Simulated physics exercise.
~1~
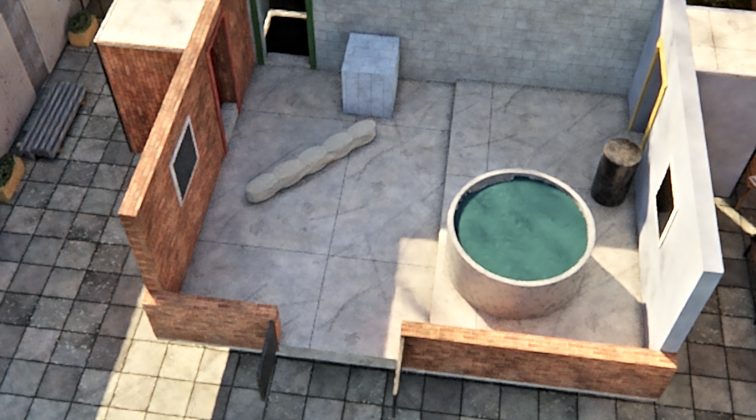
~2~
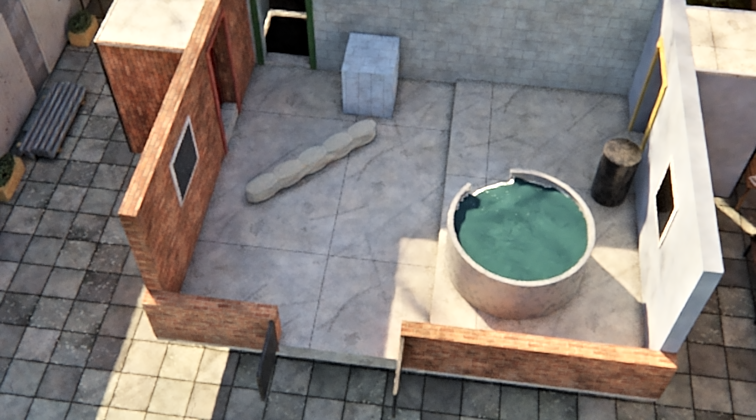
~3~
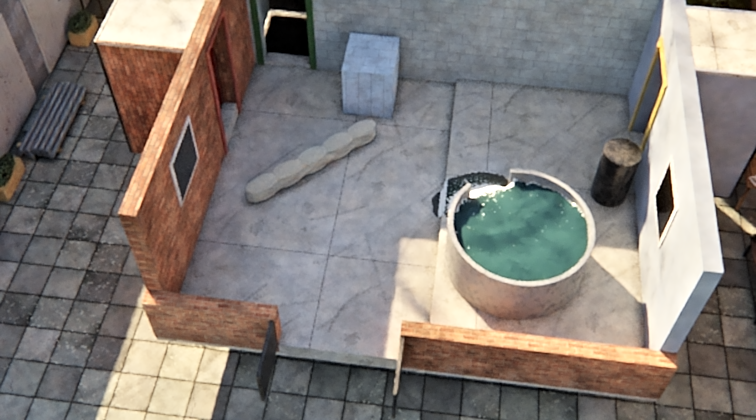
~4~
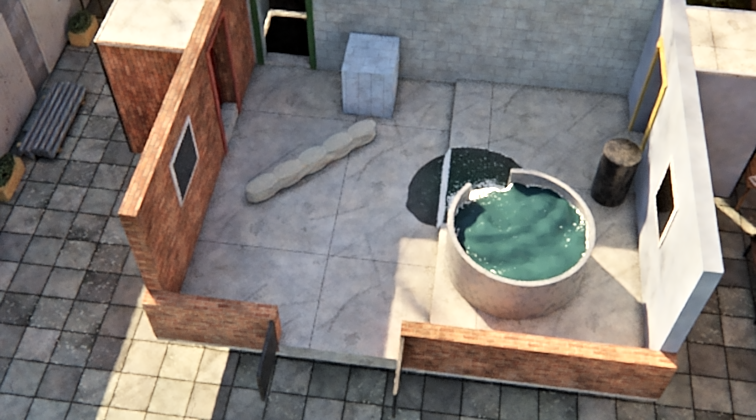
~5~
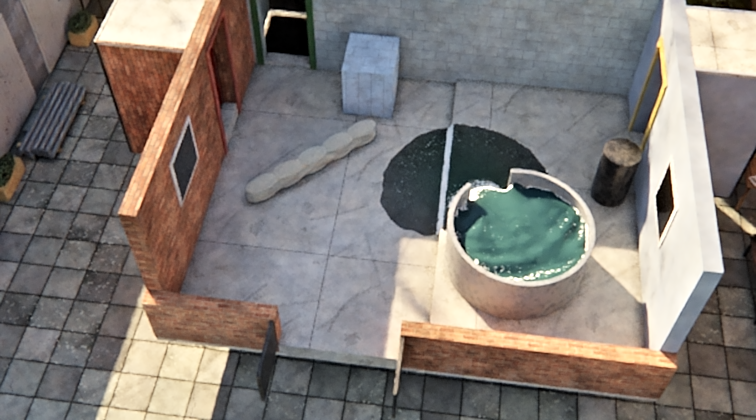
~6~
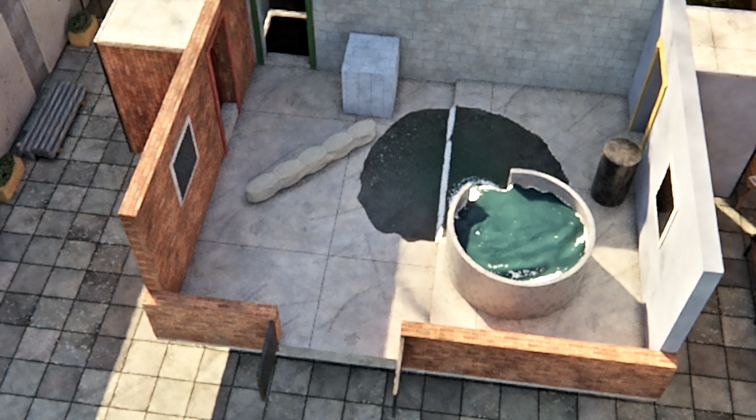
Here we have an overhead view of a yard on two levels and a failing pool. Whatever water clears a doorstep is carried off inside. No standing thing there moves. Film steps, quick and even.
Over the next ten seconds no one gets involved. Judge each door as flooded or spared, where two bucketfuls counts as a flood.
The red door is spared, the yellow door is flooded, the green door is spared.
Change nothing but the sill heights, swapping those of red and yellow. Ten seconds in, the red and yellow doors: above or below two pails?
Result - red door crosses the line, yellow door never crosses the line.
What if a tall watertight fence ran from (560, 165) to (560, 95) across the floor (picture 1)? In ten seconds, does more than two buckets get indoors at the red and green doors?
The red one falls short of the threshold; the green one falls short of the threshold.
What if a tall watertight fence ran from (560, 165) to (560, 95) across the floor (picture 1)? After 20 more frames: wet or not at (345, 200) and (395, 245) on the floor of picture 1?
Inundated; unwetted.
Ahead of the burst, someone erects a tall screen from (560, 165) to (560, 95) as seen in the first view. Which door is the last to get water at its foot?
My answer: The one in yellow.
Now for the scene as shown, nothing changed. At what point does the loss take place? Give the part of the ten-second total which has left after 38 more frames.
Close to 15 per cent.
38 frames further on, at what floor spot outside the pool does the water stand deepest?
It should be roughly at (450, 88).
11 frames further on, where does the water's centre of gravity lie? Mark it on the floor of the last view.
The water's centre sits above (471, 204).
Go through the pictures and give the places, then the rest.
Still water in the pool at (521, 227), in the first picture.
The front is at a hidden place, out from the gap on the pool's far side, in the second picture.
Water pours out on the pool's far side and has run to (446, 183), in the third picture.
The front is at (450, 152), out from the gap on the pool's far side, in the fourth picture.
Water pours out on the pool's far side and has run to (431, 135), in the fifth picture.
Water pours out on the pool's far side and has run to (424, 113), in the sixth picture.
A moment on, water covers 30 % of the floor; the red door not reached, the yellow door not reached, the green door not reached.
Next, water covers 40 % of the floor; the red door wet at the sill, nothing in, the yellow door not reached, the green door wet at the sill, nothing in.
Then, water covers 60 % of the floor; the red door wet at the sill, nothing in, the yellow door under two buckets in, the green door wet at the sill, nothing in.
Later, water covers 80 % of the floor; the red door wet at the sill, nothing in, the yellow door over two buckets in, the green door under two buckets in.
In the end, water covers 90 % of the floor; the red door wet at the sill, nothing in, the yellow door over two buckets in, the green door under two buckets in.
